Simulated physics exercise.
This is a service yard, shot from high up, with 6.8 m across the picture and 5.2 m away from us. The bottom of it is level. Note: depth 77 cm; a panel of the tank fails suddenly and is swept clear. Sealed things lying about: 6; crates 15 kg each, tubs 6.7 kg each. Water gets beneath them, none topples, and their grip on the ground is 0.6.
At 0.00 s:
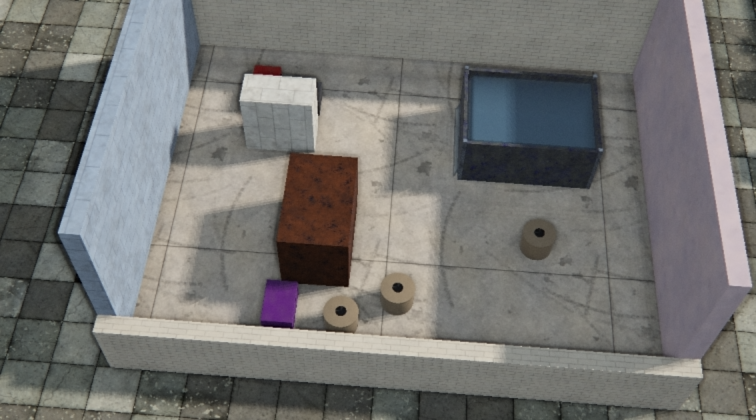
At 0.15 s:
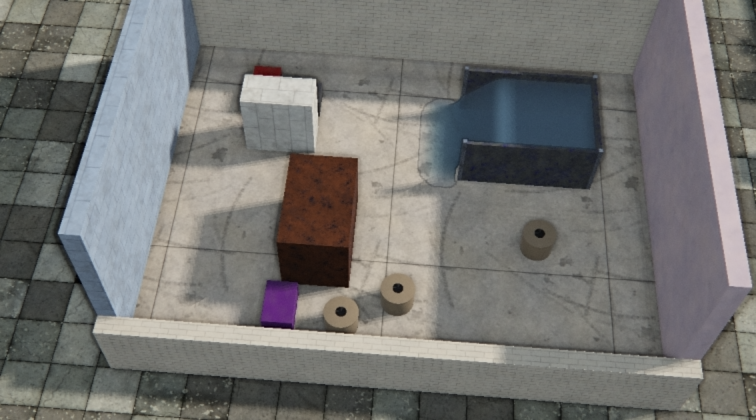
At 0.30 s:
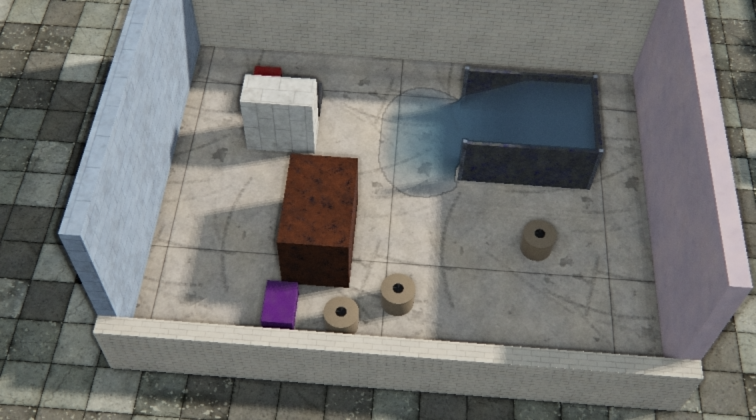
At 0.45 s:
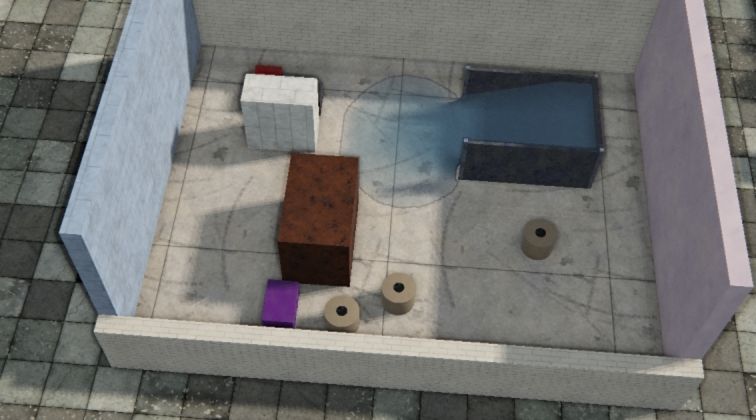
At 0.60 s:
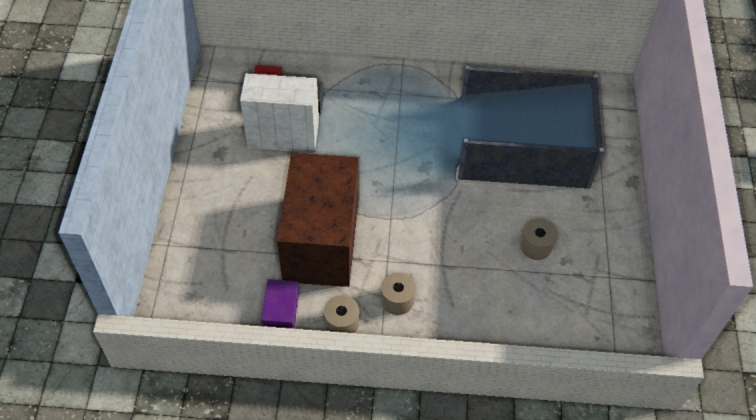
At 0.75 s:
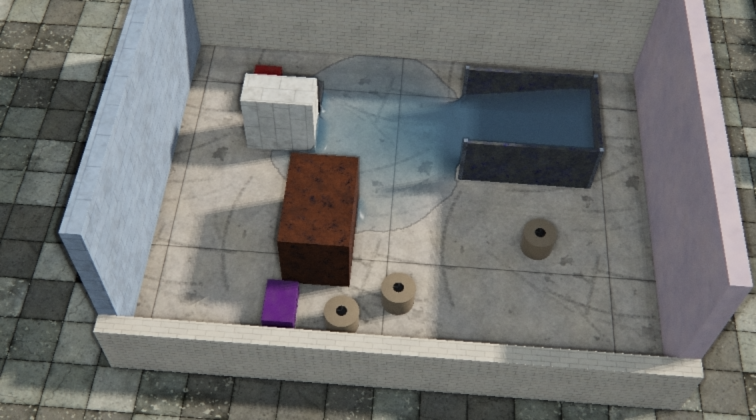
Water pours from the left side of a dark, open-topped tank at the upper right of a walled yard, seen from high above by a still camera. A white block and a red crate sit at upper left, a rust-brown block near the centre, and a purple crate and three tan tubs nearer the front. The shallow sheet fans leftward across the pale floor, reaching the white and brown blocks, while nothing else moves.
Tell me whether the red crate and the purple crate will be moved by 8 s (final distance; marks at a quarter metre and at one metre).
The red crate is pushed well away; the purple crate is pushed well away.
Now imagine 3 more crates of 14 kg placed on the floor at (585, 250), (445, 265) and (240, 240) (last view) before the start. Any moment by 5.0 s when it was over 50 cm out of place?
Result, in listed order: Not exceeded / not exceeded / exceeded.
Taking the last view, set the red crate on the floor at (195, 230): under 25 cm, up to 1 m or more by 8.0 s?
Put there, it wanders off a long way.
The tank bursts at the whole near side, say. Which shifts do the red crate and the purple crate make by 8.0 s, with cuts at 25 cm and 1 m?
If so, the red crate remains in place, the purple crate is washed away.
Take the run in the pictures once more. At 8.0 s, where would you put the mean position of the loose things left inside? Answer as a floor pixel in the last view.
(470, 228).
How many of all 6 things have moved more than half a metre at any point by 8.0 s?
That comes to 6.
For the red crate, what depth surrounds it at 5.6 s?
Somewhere close to 9 cm.
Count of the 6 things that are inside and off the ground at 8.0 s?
Of them, 2.
After 1.6 s the red crate is near (214, 72), 0.8 m from its start, aground; the purple crate is near (280, 301), 0.0 m from its start, aground; 1 afloat.
After 3.6 s the red crate is near (218, 132), 1.3 m from its start, afloat; the purple crate is near (281, 299), 0.0 m from its start, aground; 2 afloat.
After 5.6 s the red crate is near (237, 229), 2.7 m from its start, afloat; the purple crate is near (331, 289), 0.7 m from its start, afloat; 5 afloat.
After 8.0 s the red crate is near (255, 265), 3.2 m from its start, afloat; the purple crate is near (460, 279), 2.3 m from its start, aground; 2 afloat.
